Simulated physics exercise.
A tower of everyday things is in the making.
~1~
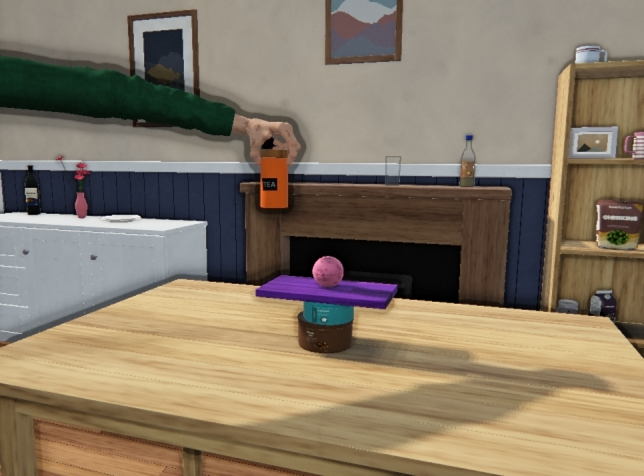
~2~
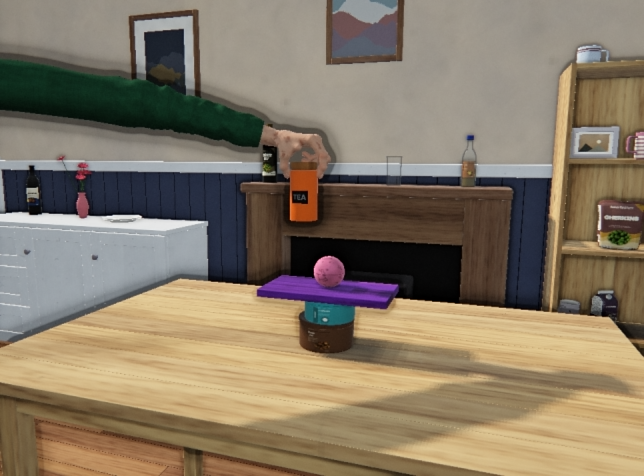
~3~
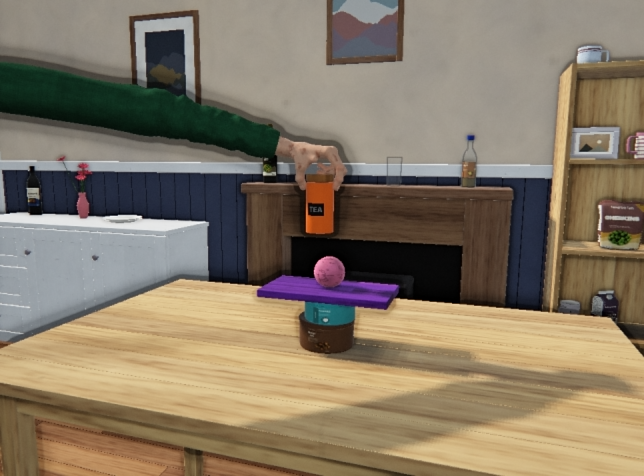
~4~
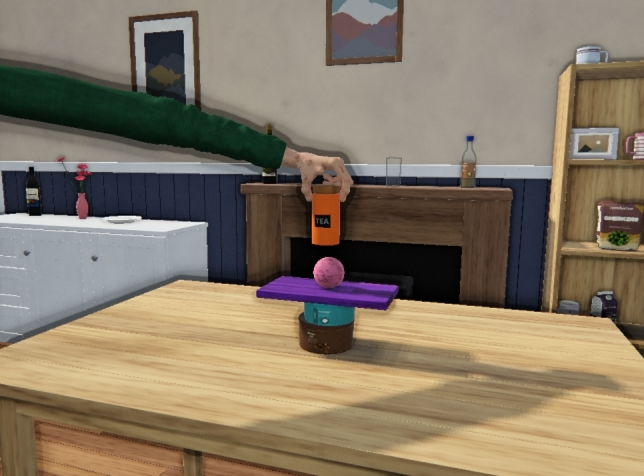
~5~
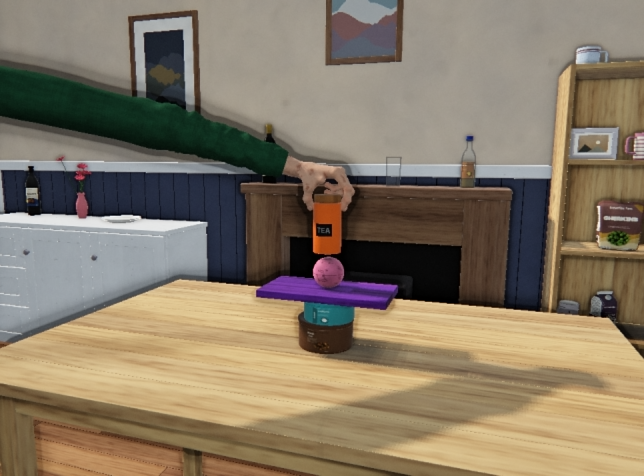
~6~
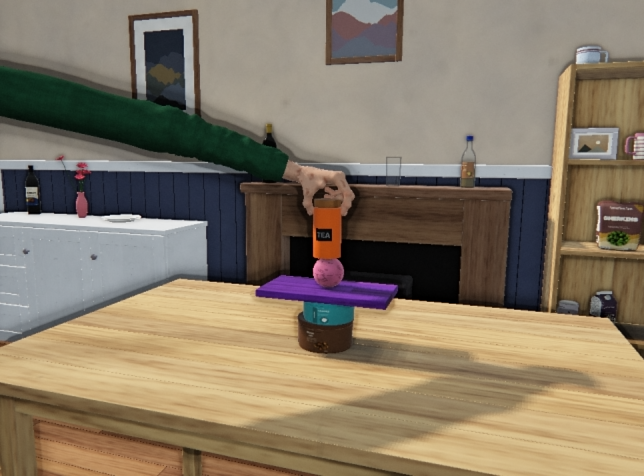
In a living room, a hand lowers an orange jar onto a pink ball atop a stack.
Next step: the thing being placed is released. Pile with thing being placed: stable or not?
Not stable.
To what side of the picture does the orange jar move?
Its movement is toward the left.
Then, 0.60 s later than the last frame, orange jar now fallen.
Then, 0.80 s later than the last frame, purple board tilted by 26°; pink ball moved a little.
Then, 0.90 s later than the last frame, purple board tilted by 13°; pink ball moved about its own width.
Then, 1.20 s later than the last frame, pink ball moved about its own width; purple board moved a little.
When it is over, fallen, orange jar; moved from the start, pink ball; the other 3 as before. End places, in pixels of the last picture, orange jar near (209, 312). The pile gives way.
